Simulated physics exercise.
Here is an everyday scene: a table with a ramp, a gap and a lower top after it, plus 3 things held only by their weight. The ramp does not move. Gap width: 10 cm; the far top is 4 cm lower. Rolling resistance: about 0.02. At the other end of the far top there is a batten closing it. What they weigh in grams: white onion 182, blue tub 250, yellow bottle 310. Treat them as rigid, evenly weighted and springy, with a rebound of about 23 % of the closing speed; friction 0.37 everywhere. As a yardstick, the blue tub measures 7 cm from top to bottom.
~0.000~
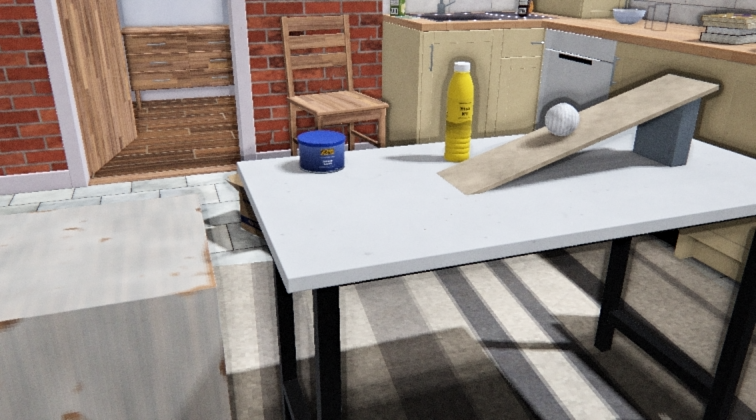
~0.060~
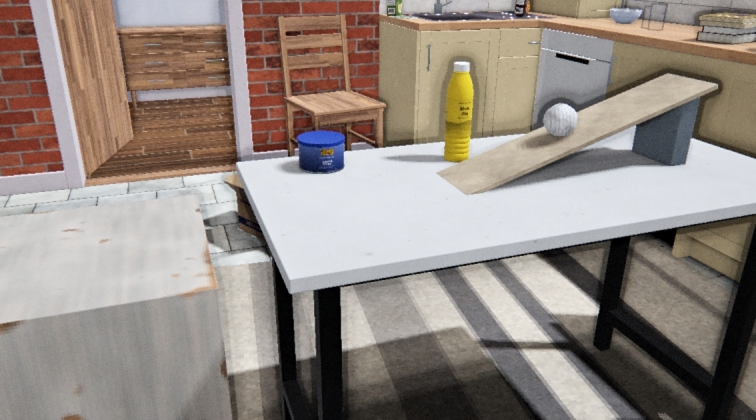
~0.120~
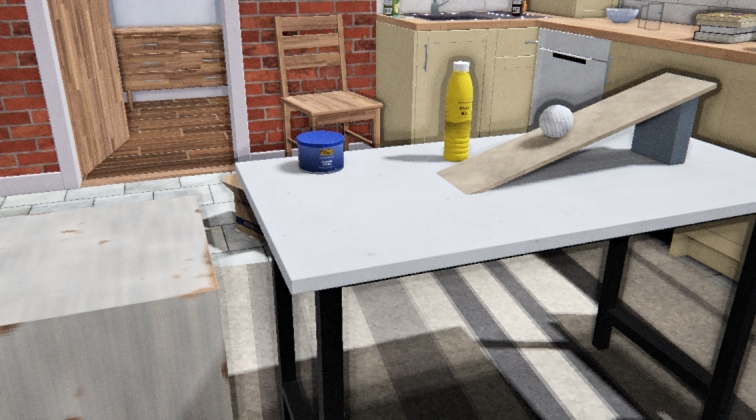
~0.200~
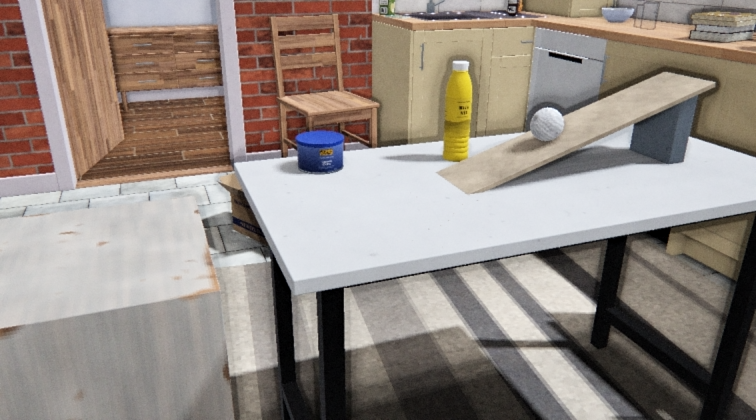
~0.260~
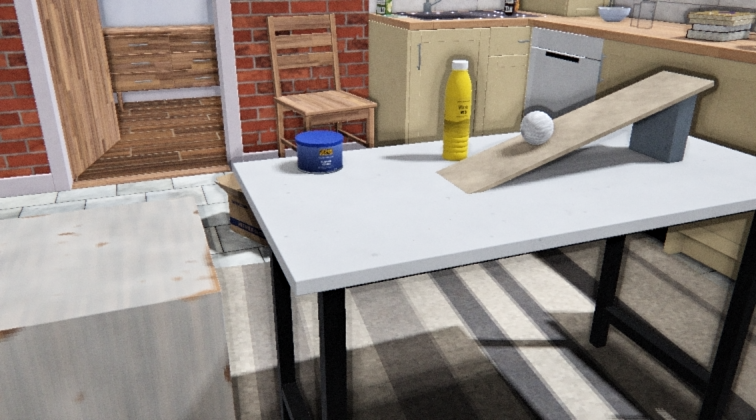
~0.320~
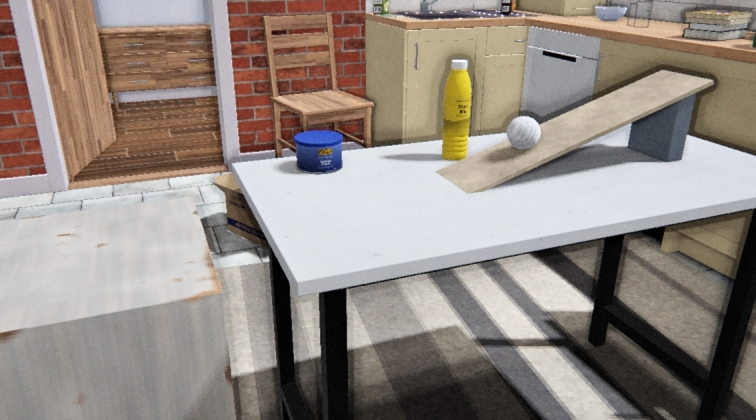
On a white kitchen table, a white ball rolls slowly down a wooden ramp.
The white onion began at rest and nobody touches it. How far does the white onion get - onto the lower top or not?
Onto the lower top.
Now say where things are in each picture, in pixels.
In the first frame, 69 cm to the edge; white onion (562, 120); blue tub (322, 152).
In the second frame, 69 cm to the edge; white onion (560, 120); blue tub (321, 152).
In the third frame, 68 cm to the edge; white onion (556, 121); blue tub (321, 152).
In the fourth frame, 65 cm to the edge; white onion (547, 124); blue tub (320, 152).
In the fifth frame, 63 cm to the edge; white onion (536, 128); blue tub (320, 152).
In the sixth frame, 60 cm to the edge; white onion (523, 133); blue tub (319, 152).
After 0.72 s, 24 cm to the edge; white onion near (373, 176).
After 1.12 s, 13 cm past the table's edge; white onion near (187, 219).
In the end (1.6 s), 43 cm past the table's edge; the bystanders under 8 cm from the start.
